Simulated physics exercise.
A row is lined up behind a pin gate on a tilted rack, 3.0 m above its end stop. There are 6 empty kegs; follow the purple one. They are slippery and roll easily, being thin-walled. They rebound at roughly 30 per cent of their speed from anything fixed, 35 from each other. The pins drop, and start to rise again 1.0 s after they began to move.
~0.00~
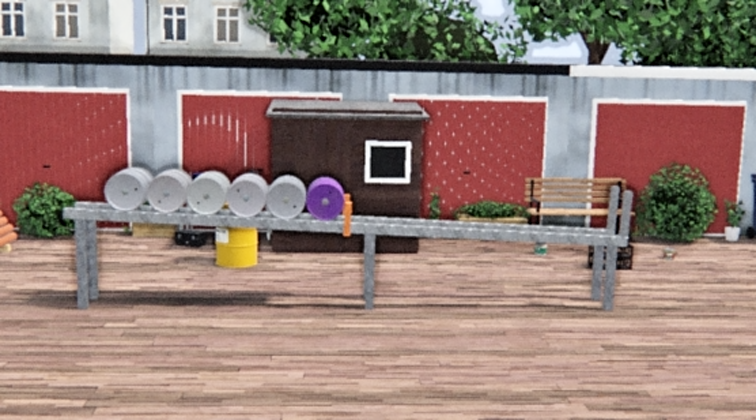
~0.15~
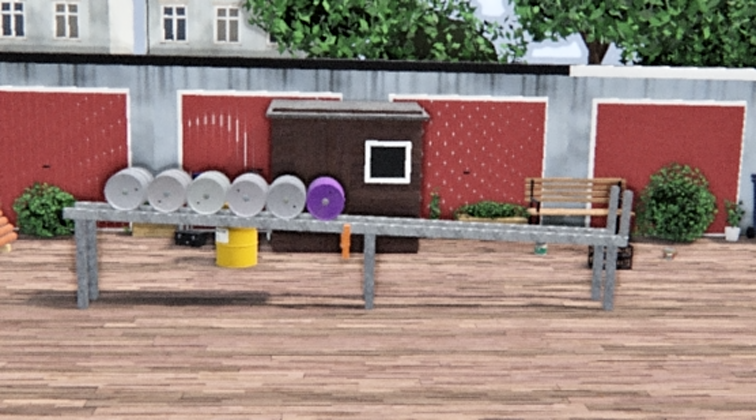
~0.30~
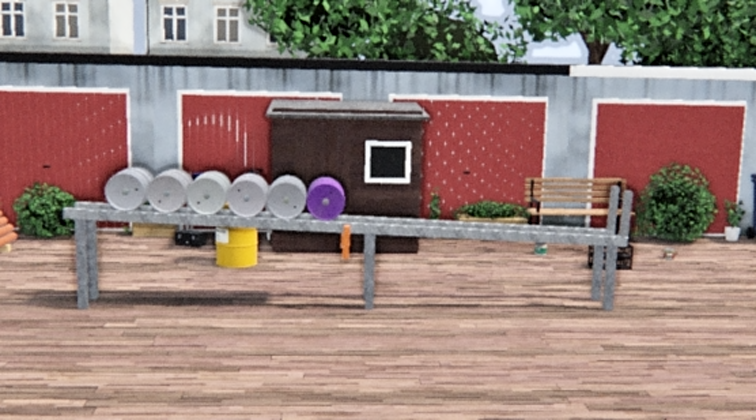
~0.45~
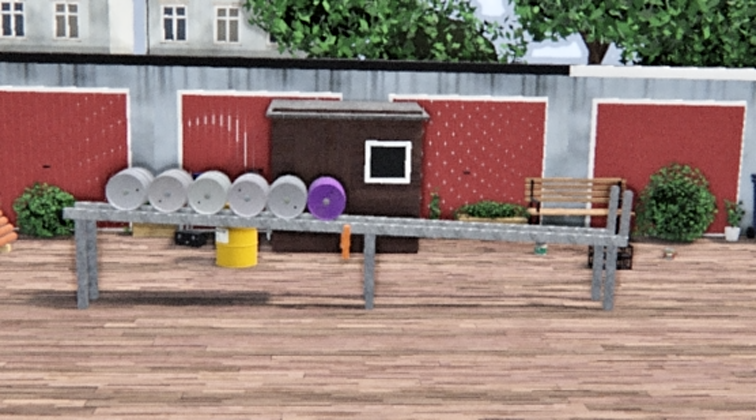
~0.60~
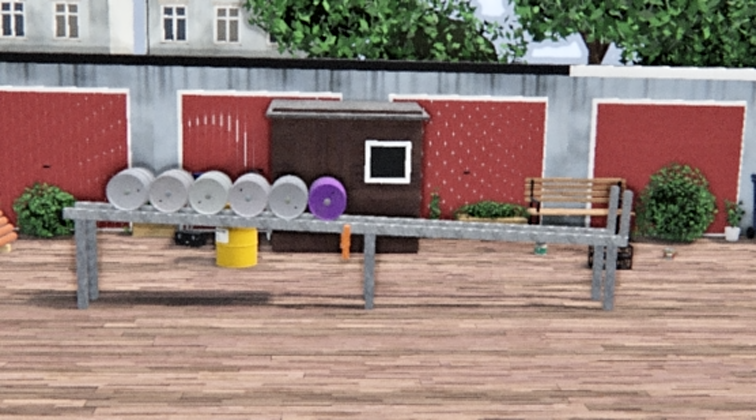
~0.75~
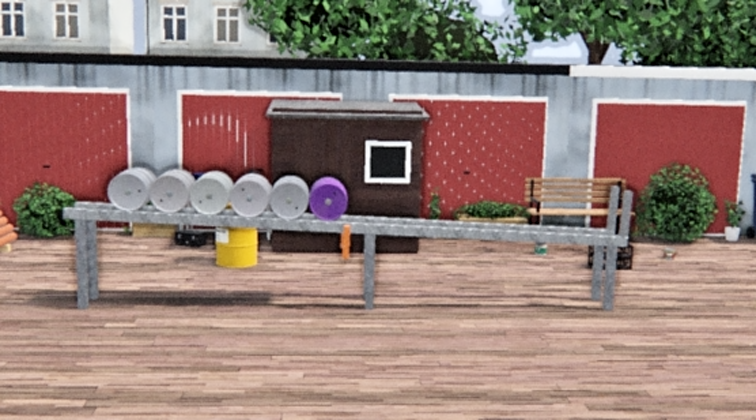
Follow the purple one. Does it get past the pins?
The purple keg is held back.
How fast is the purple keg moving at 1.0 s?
About 0.1 m/s.
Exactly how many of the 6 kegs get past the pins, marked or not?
The count is 0.
Then, 1.0 s in, purple is on the rails, 20 cm above the pins, rolling right; 0 below the pins.
Then, 1.3 s in, purple is in the air, 20 cm above the pins, rolling left; 0 below the pins.
Then, 1.5 s in, purple is up on others, 25 cm above the pins, rolling right; 0 below the pins.
In the end (1.8 s), purple is on the rails, 25 cm above the pins; 0 below the pins.
